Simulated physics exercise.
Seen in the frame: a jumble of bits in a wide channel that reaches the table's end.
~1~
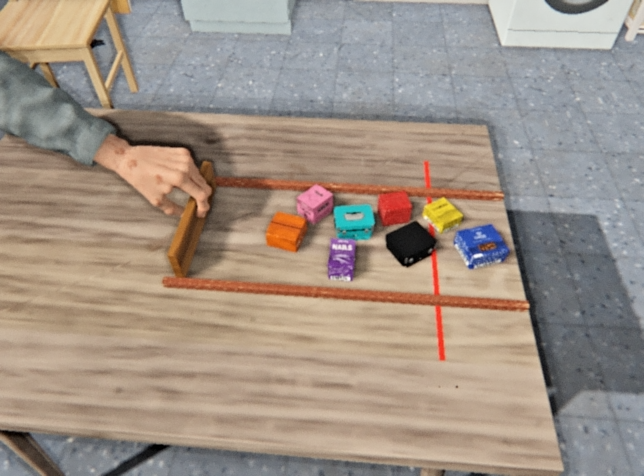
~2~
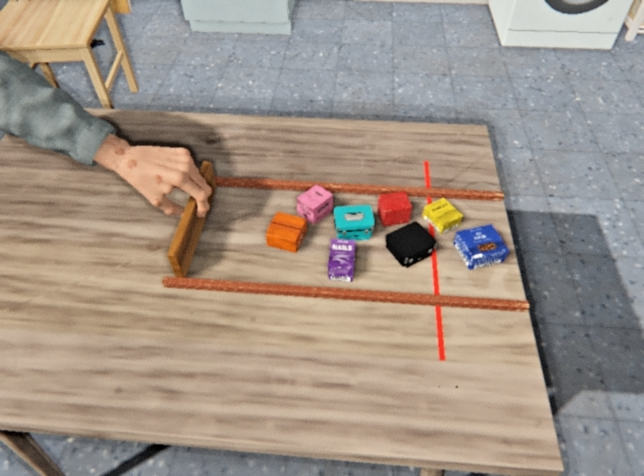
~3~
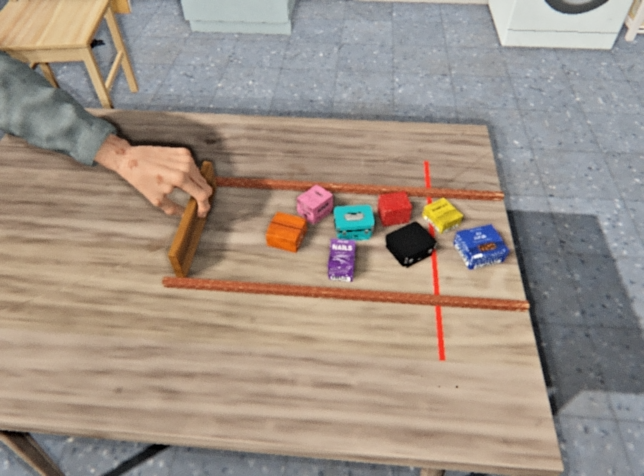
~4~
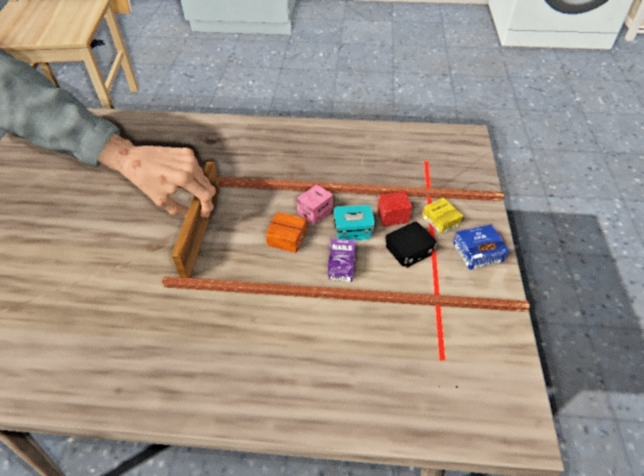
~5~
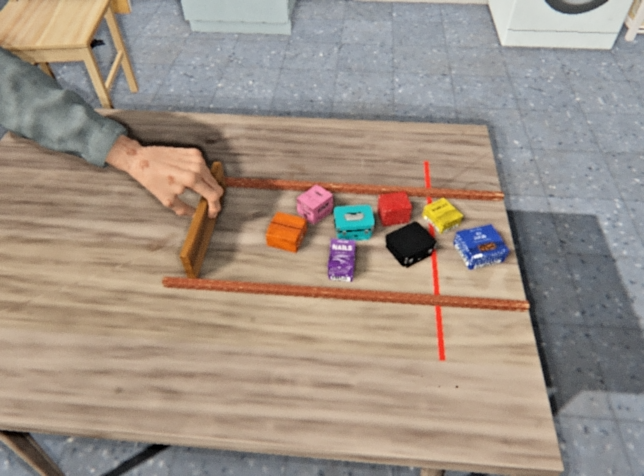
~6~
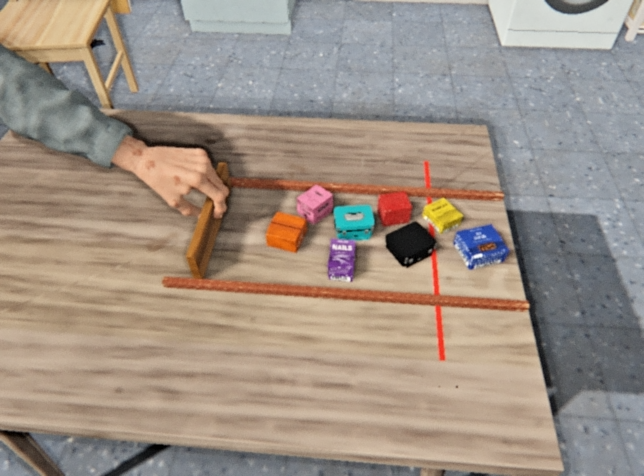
On a wooden table, a hand held a wooden board upright behind a scatter of small colourful boxes between two rails, then slid it slightly right, while the boxes stayed still.
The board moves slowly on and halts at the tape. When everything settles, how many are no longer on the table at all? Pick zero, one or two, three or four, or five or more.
One or two are off the table.
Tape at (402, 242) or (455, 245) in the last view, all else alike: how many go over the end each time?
It would be 0 and 2.
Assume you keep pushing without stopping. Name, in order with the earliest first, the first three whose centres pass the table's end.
Those would be the blue box, the yellow box and the black case, in that order.
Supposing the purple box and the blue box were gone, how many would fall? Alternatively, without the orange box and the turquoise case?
Count: 0 (first case); 0 (second).
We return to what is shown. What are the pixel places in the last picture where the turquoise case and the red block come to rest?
Final positions - turquoise case around (470, 226), red block around (466, 201).
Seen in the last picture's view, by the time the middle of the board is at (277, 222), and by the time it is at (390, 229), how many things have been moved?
By the first moment it's 1, by the second it's 8.
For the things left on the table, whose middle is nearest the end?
I'd say the yellow box.
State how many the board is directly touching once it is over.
3 in contact.
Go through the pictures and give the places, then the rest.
Blue box (481, 247); yellow box (442, 216); black case (410, 245); board (195, 217); tape (433, 244), in the first picture.
Yellow box (442, 216); red block (394, 209), in the second picture.
Black case (410, 245); board (195, 217), in the third picture.
Blue box (481, 247); pink box (315, 205), in the fourth picture.
Yellow box (442, 216); turquoise case (354, 223), in the fifth picture.
Blue box (481, 247); yellow box (442, 216); black case (410, 245); board (211, 218); tape (433, 244), in the sixth picture.
A little later, none off yet; blue box at rest near (481, 247); yellow box at rest near (442, 216); black case at rest near (410, 245).
When it is over, the number that fall off is one or two; down, blue box.
